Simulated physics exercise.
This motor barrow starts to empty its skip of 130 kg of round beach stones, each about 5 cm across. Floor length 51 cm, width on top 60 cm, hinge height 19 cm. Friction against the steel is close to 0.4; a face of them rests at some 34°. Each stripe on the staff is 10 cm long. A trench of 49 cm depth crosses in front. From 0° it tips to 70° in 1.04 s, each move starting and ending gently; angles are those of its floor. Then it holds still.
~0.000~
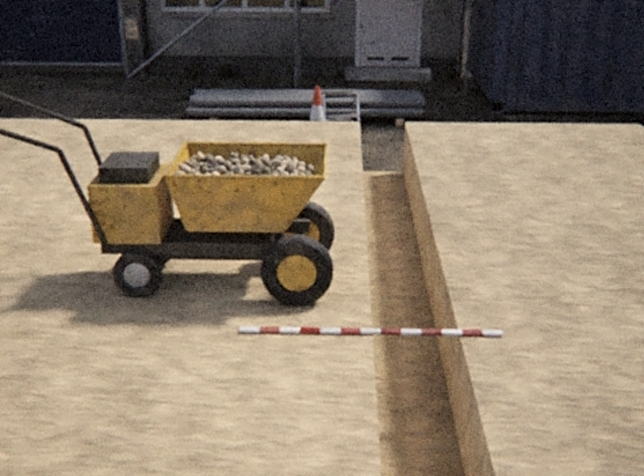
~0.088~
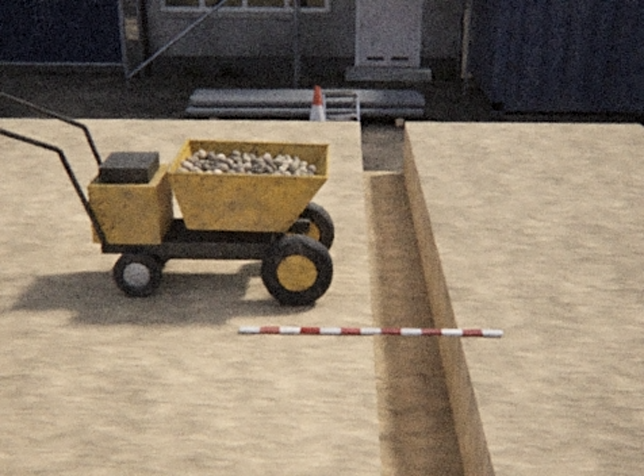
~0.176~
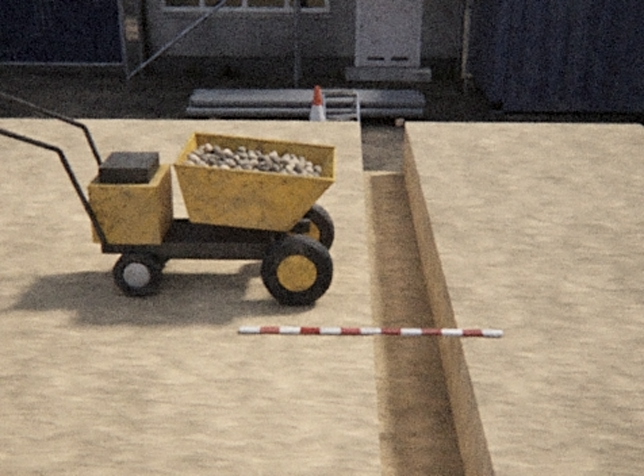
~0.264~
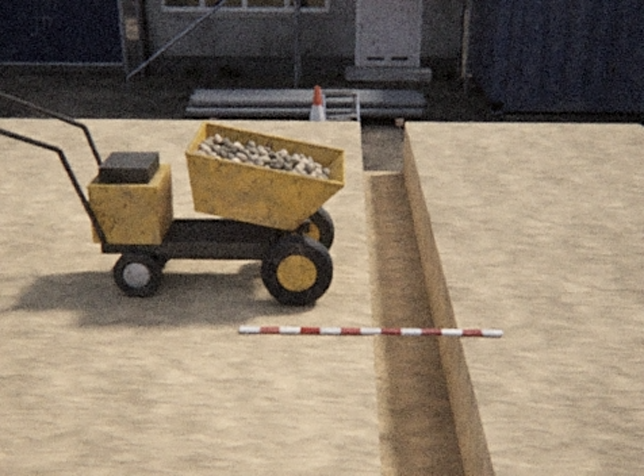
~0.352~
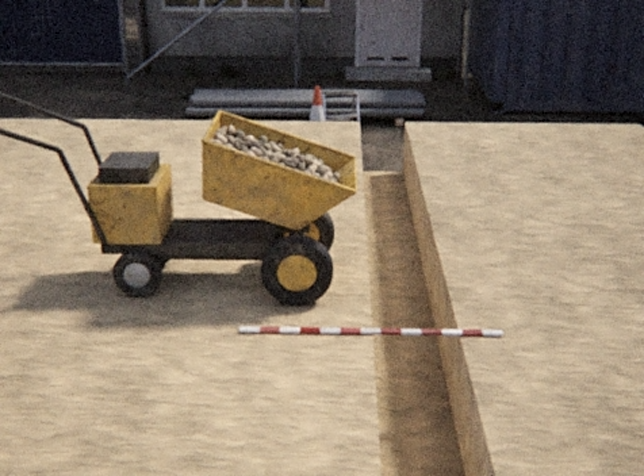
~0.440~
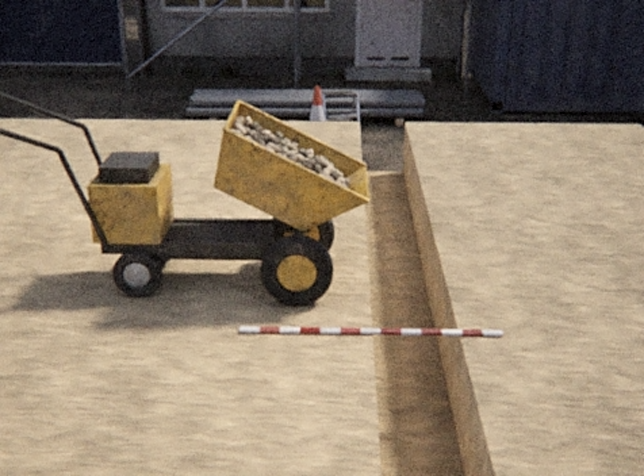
The yellow skip of a motor barrow, loaded with round stones, tilted slowly at first and then more steeply toward the trench on the right, while the wheels and the striped staff stayed still.
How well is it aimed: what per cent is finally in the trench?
Roughly 71 per cent ends in the trench.
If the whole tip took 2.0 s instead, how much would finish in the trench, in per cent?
It would be near 85 per cent.
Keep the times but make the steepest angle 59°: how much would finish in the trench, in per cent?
Then about 55 per cent.
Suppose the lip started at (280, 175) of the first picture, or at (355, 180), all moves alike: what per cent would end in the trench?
About 100 and 40 per cent.
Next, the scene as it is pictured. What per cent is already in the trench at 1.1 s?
Some 25 per cent.
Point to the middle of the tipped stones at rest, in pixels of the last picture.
Near (428, 344).
After 0.8 s the floor is at 59°; 100 % in the skip; the foremost stones are at (400, 225).
After 1.1 s the floor is at 70°; 62 % in the skip, 27 % in the trench, 11 % past the trench; the foremost stones are at (485, 284).
After 1.5 s the floor is at 70°; 28 % in the skip, 43 % in the trench, 28 % past the trench; the foremost stones are at (584, 291).
After 3.4 s the floor is at 70°; 0 % in the skip, 71 % in the trench, 29 % past the trench; the foremost stones are past the picture's edge.
